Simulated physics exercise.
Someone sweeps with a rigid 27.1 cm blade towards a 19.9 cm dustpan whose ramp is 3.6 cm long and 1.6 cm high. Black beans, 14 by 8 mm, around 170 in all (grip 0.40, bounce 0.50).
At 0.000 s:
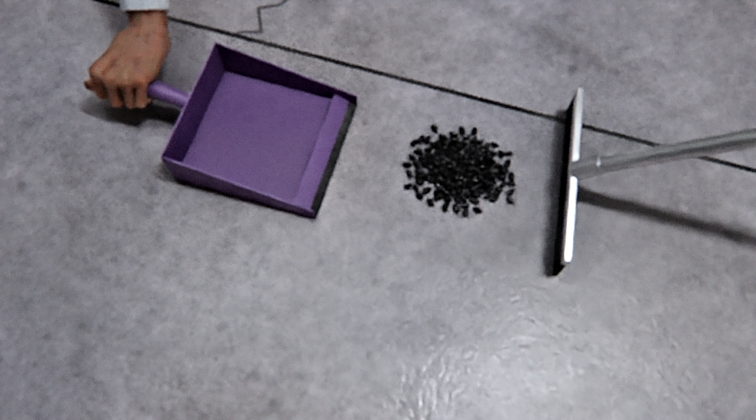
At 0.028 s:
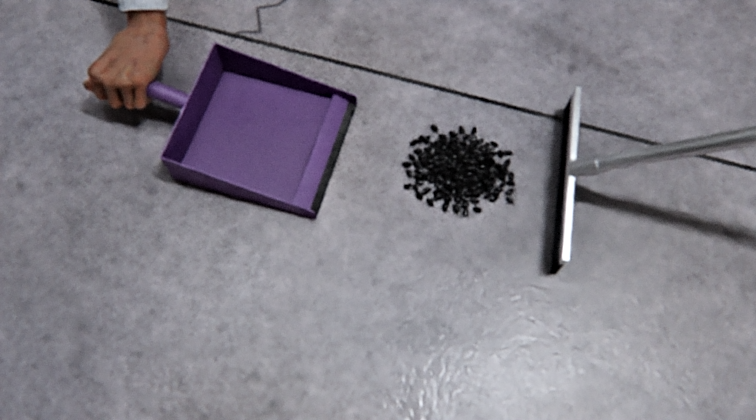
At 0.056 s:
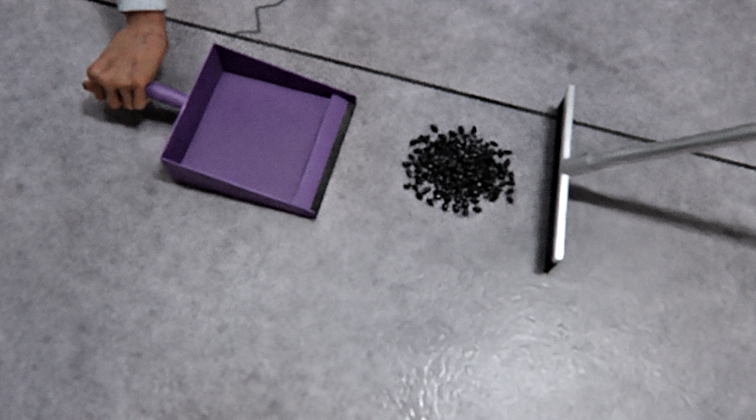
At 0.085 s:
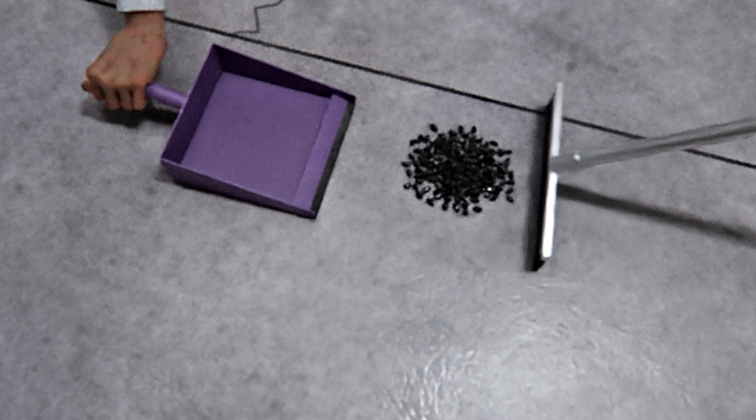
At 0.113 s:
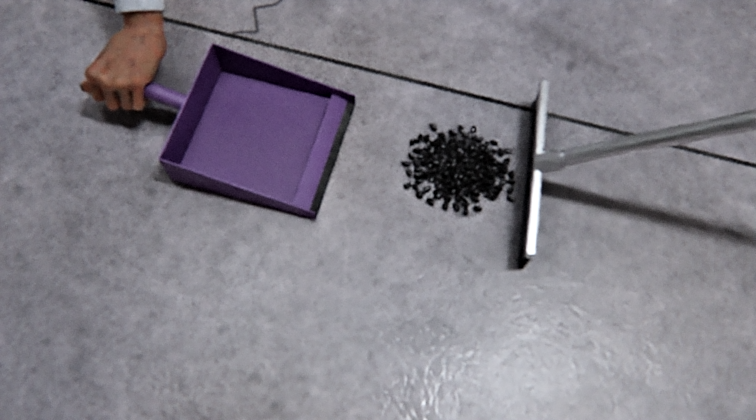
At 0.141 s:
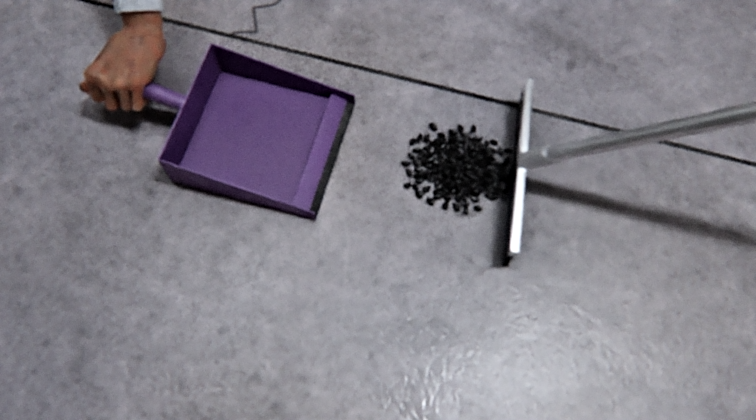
In the video, a hand holds a purple dustpan still on a grey floor while a blade on a metal pole slides left towards a pile of black beans, reaching its right edge and nudging a few of them.
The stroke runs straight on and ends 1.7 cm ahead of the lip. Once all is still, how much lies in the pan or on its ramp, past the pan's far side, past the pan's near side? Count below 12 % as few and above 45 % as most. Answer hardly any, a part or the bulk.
Pan a part, far side hardly any, near side hardly any.
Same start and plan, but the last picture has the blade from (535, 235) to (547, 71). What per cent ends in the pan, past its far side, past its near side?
Pan 5, far 30, near 0.
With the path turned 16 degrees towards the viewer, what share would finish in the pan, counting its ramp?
It would be near 35 per cent.
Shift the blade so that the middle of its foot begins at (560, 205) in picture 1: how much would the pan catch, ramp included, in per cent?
About 40 per cent.
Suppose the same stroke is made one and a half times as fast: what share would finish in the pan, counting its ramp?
In that case some 55 per cent.
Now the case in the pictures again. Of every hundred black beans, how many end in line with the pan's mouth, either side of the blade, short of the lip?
About 50 per cent.
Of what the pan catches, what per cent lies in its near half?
Roughly 40 per cent.
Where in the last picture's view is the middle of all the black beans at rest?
Around (336, 154).
After 0.30 s, middle of the blade 14 cm from the lip; 0 % over the lip, far side 5 %, near side 0 %.
After 0.40 s, middle of the blade 6 cm from the lip; 0 % over the lip, far side 10 %, near side 0 %.
After 0.63 s, middle of the blade 3 cm from the lip; 35 % over the lip, far side 10 %, near side 5 %.
At rest (3.0 s), pan 35 %, far side 10 %, near side 5 %, in front of the lip or behind the blade 50 %.
